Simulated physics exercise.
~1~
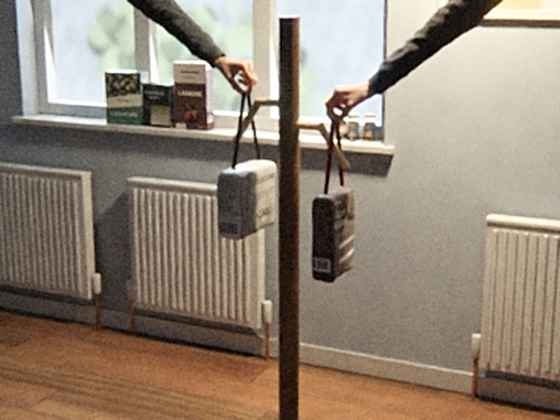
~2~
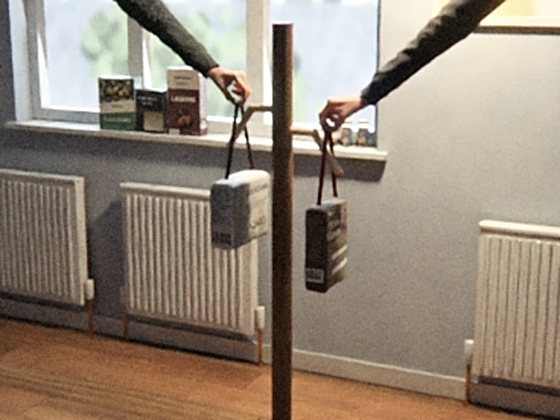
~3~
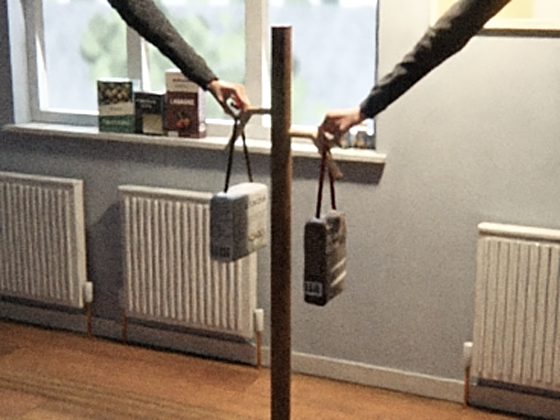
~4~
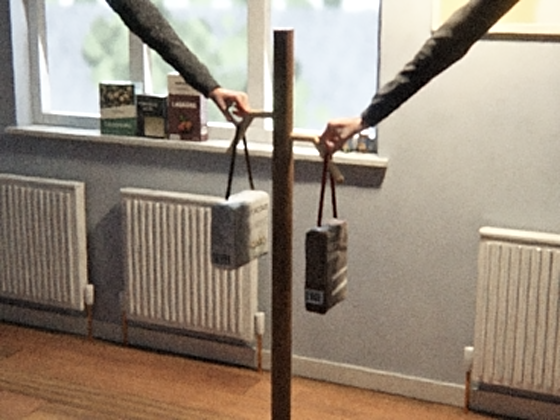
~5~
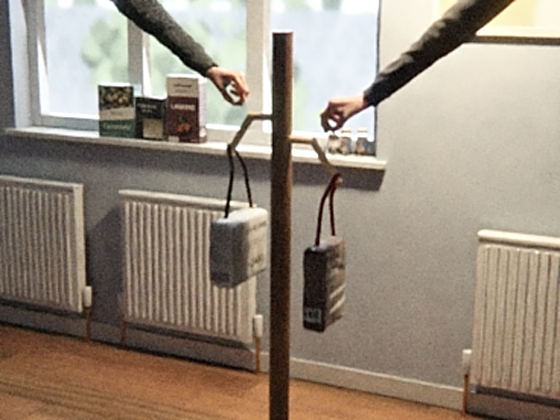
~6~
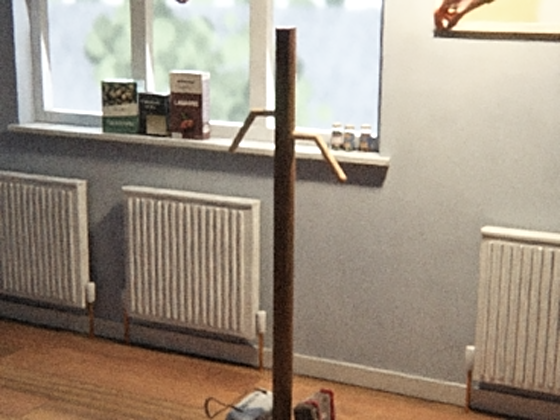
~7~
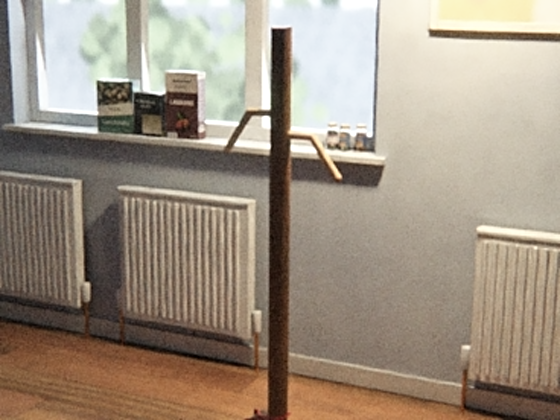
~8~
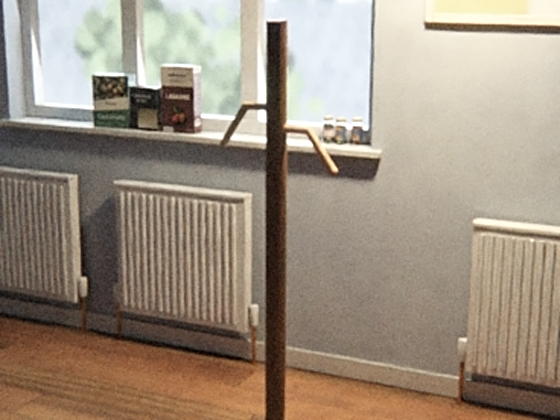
In a room with radiators beneath a window, two hands lowered a white bag and a brown bag by their loops at the pegs of a coat stand, then let go, and both bags dropped to the floor, leaving the pegs empty.
